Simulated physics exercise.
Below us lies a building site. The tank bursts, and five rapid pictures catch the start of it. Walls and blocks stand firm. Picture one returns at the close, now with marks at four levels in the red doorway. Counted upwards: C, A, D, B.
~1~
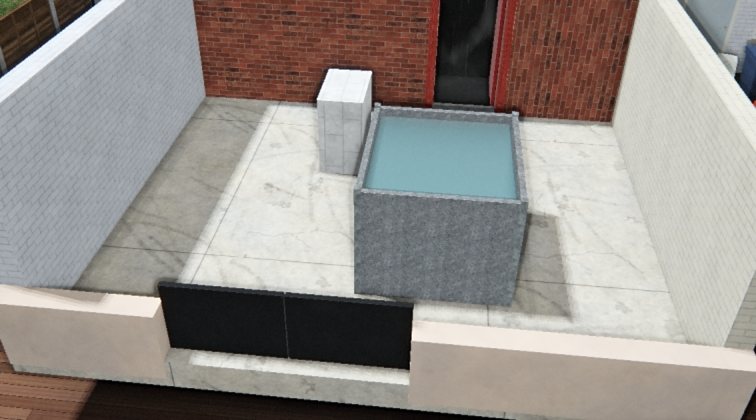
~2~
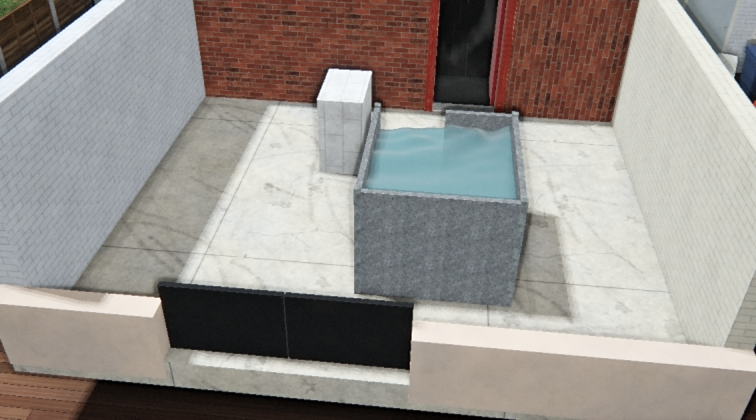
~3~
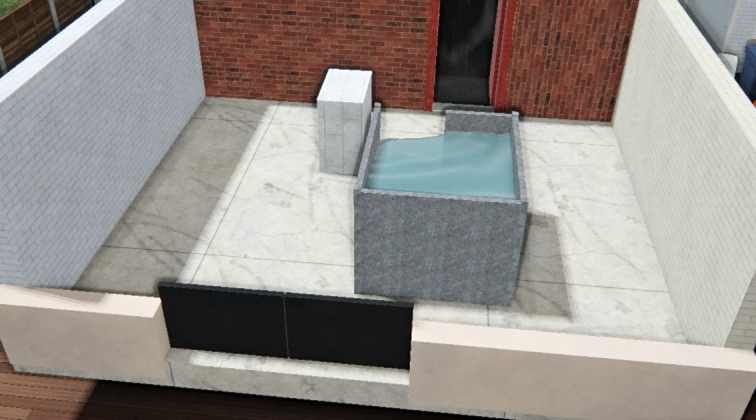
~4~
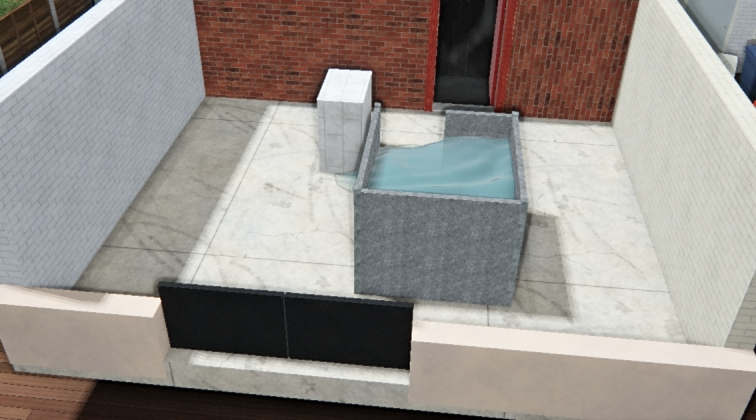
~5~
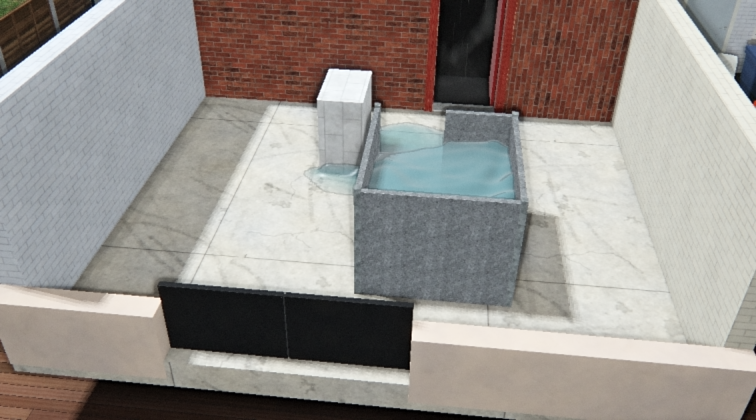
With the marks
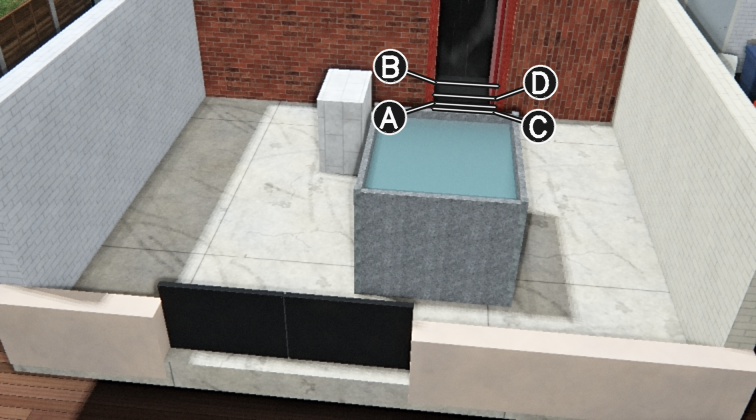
Water in the grey tank sinks and ripples, then spreads onto the pale ground beside it.
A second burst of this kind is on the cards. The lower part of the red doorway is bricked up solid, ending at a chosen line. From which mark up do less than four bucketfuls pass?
B will do.
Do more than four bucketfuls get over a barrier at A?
Yes.
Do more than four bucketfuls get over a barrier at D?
Yes, it does.
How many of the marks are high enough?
One of them.
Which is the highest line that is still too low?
D.
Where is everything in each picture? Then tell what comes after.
In the first frame, water in the tank at rest, its middle at (443, 156); foot of the red doorway at (463, 113); shut gate at (286, 305).
In the second frame, water covers 1 % of the ground, its front hidden from here.
In the third frame, water covers 3 % of the ground, its front hidden from here.
In the fourth frame, front seen at (341, 174), 6 % of the ground wet.
In the fifth frame, front seen at (398, 125), 11 % of the ground wet.
On the marked copy, A at (464, 105); B at (466, 84); C at (463, 110); D at (465, 96); from the bottom up C, A, D, B.
With A, dozens of bucketfuls pour in.
With B, a splash gets over, under a bucket.
With C, dozens of bucketfuls pour in.
With D, about 9 bucketfuls get in.
